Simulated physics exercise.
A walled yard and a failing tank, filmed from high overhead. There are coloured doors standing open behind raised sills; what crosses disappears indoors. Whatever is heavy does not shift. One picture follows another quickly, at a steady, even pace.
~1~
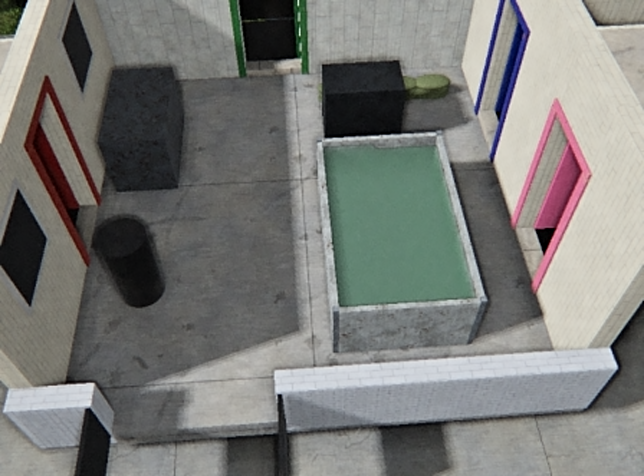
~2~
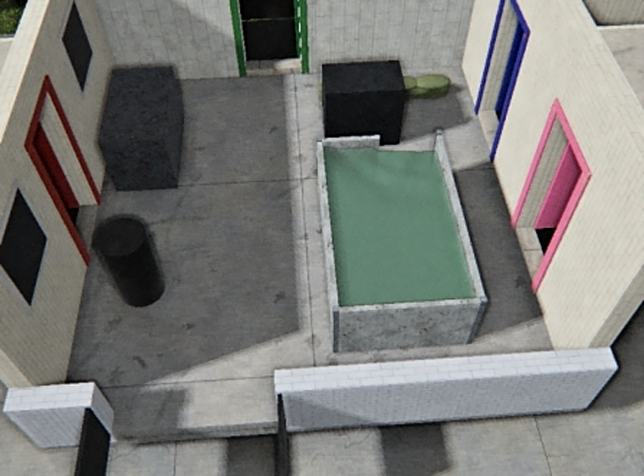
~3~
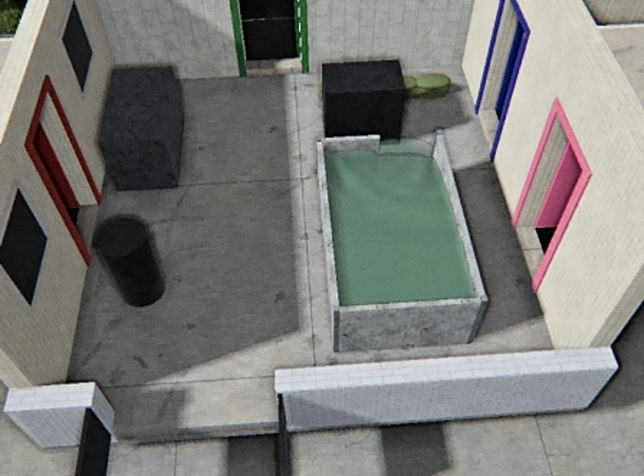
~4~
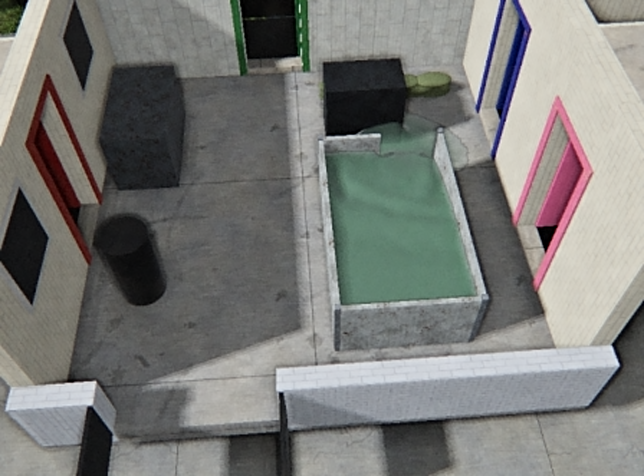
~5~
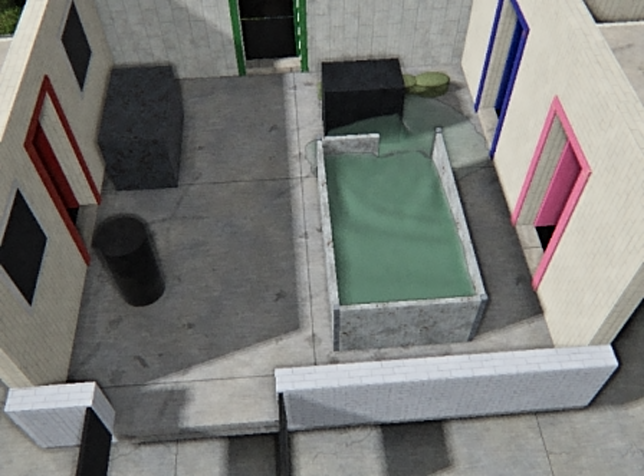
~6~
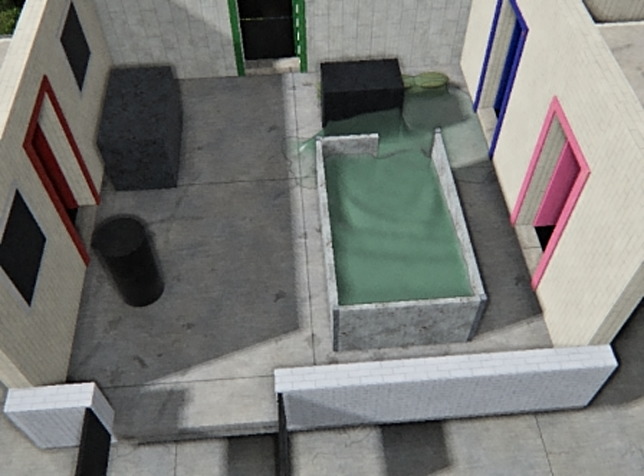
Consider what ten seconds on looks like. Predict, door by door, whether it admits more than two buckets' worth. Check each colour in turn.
Outcome: The green door will most likely not exceed two buckets; the blue door will most likely exceed two buckets; the pink door will most likely not exceed two buckets; the red door will most likely exceed two buckets.
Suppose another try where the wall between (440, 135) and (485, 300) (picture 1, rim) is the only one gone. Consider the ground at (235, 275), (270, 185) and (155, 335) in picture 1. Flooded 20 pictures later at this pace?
Taken in turn they're unwetted, unwetted and swamped.
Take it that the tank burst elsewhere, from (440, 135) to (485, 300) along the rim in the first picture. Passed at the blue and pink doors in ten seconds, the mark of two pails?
Blue door: Above the limit; pink door: Above the limit.
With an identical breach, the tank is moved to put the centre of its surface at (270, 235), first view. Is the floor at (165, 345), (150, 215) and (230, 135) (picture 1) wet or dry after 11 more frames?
Points in order: Not reached; not reached; inundated.
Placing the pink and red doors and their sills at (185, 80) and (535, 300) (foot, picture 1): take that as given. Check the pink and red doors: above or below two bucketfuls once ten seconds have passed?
Note - the pink door ends up above it; the red door ends up short of it.
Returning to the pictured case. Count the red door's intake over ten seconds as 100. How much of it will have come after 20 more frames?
Around 40 in a hundred.
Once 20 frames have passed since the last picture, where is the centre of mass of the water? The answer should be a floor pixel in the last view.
At about (348, 188).
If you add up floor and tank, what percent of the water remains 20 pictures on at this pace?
My reckoning gives about 90 %.
A moment on, water covers 30 % of the floor; the green door not reached, the blue door under two buckets in, the pink door not reached, the red door not reached.
Next, water covers 45 % of the floor; the green door wet at the sill, nothing in, the blue door far over two buckets in, the pink door not reached, the red door wet at the sill, nothing in.
Then, water covers 65 % of the floor; the green door wet at the sill, nothing in, the blue door far over two buckets in, the pink door not reached, the red door over two buckets in.
Later, water covers 80 % of the floor; the green door wet at the sill, nothing in, the blue door far over two buckets in, the pink door wet at the sill, nothing in, the red door far over two buckets in.
In the end, water covers 95 % of the floor; the green door wet at the sill, nothing in, the blue door far over two buckets in, the pink door wet at the sill, nothing in, the red door far over two buckets in.
